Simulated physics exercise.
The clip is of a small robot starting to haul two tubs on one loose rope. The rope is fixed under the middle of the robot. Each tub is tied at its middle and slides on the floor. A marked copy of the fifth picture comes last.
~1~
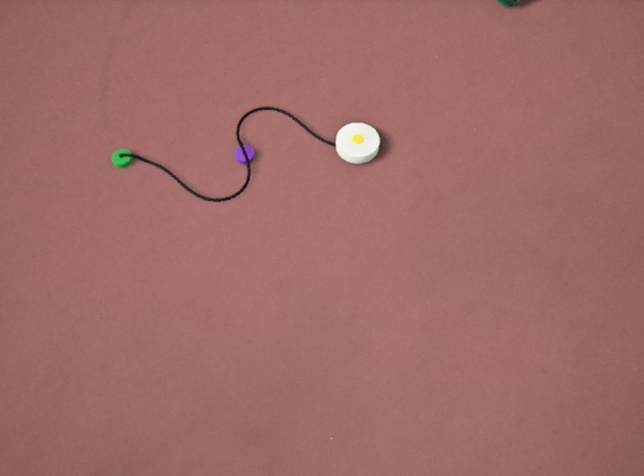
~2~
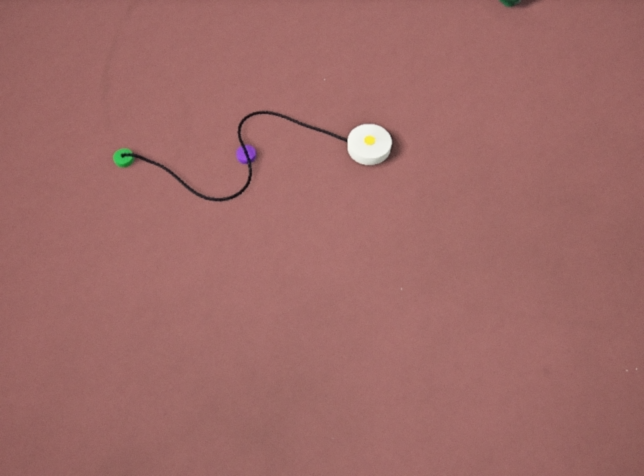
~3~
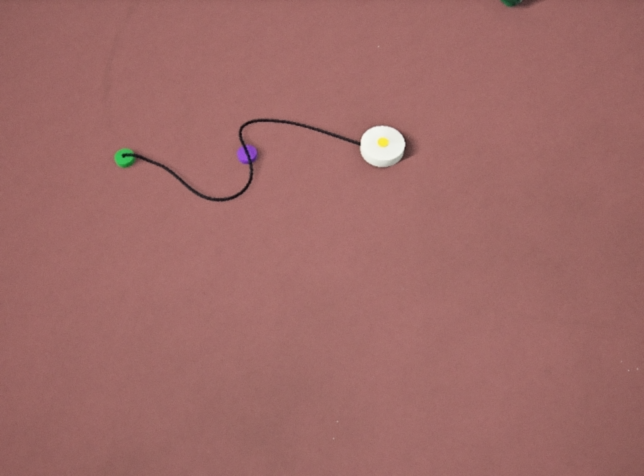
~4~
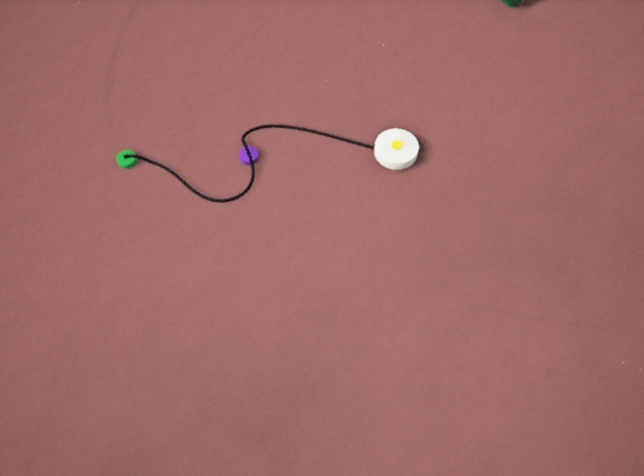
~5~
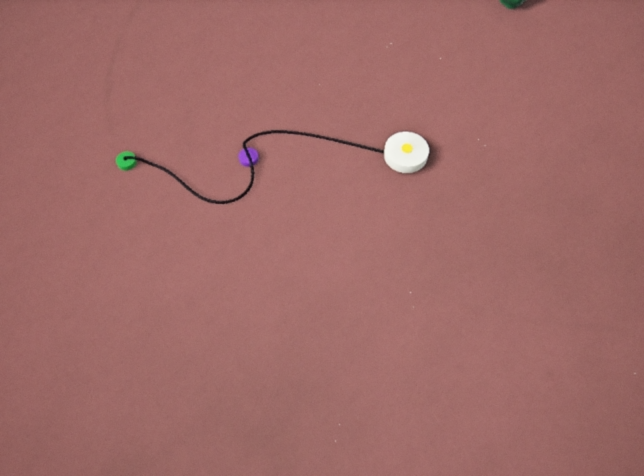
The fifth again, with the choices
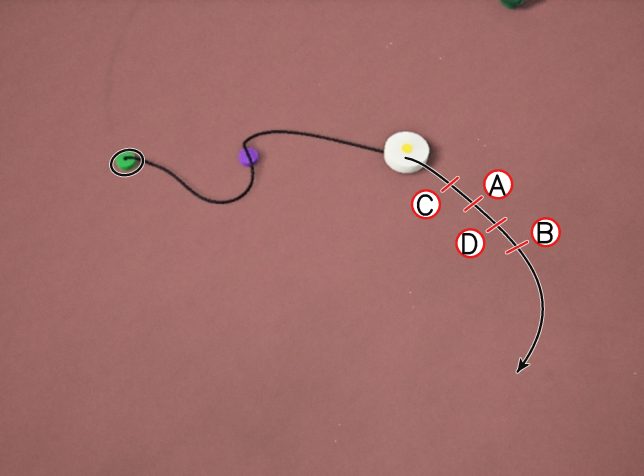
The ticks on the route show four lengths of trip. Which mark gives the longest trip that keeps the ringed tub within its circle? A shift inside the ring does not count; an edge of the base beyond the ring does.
Up to mark D.
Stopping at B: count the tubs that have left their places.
Two.
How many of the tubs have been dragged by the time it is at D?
One.
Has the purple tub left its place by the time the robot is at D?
Yes.
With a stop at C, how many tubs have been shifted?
By then, one.
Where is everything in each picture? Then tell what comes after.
Purple tub (245, 154); robot (358, 144); green tub (122, 158), in the first frame.
Robot (369, 145); green tub (123, 157), in the second frame.
Robot (382, 147); green tub (125, 157), in the third frame.
Robot (396, 150); green tub (127, 159), in the fourth frame.
Robot (406, 153); green tub (126, 160); purple tub (248, 157), in the fifth frame.
On the marked copy, A at (473, 204); B at (517, 247); C at (450, 184); D at (497, 225); the ring at (127, 162); the route from (405, 158) via (512, 241) to (517, 372).
Taking D. A third of the way, robot (440, 171); green tub (126, 160); purple tub (249, 156).
Two thirds of the way, robot (472, 197); green tub (126, 160); purple tub (279, 162).
When it is over, robot (499, 221); green tub (126, 160); purple tub (304, 170); the ringed tub at the far end is still in its ring.
As for the rest, A is safe but short; B drags the last tub to (141, 162); C is safe but short.
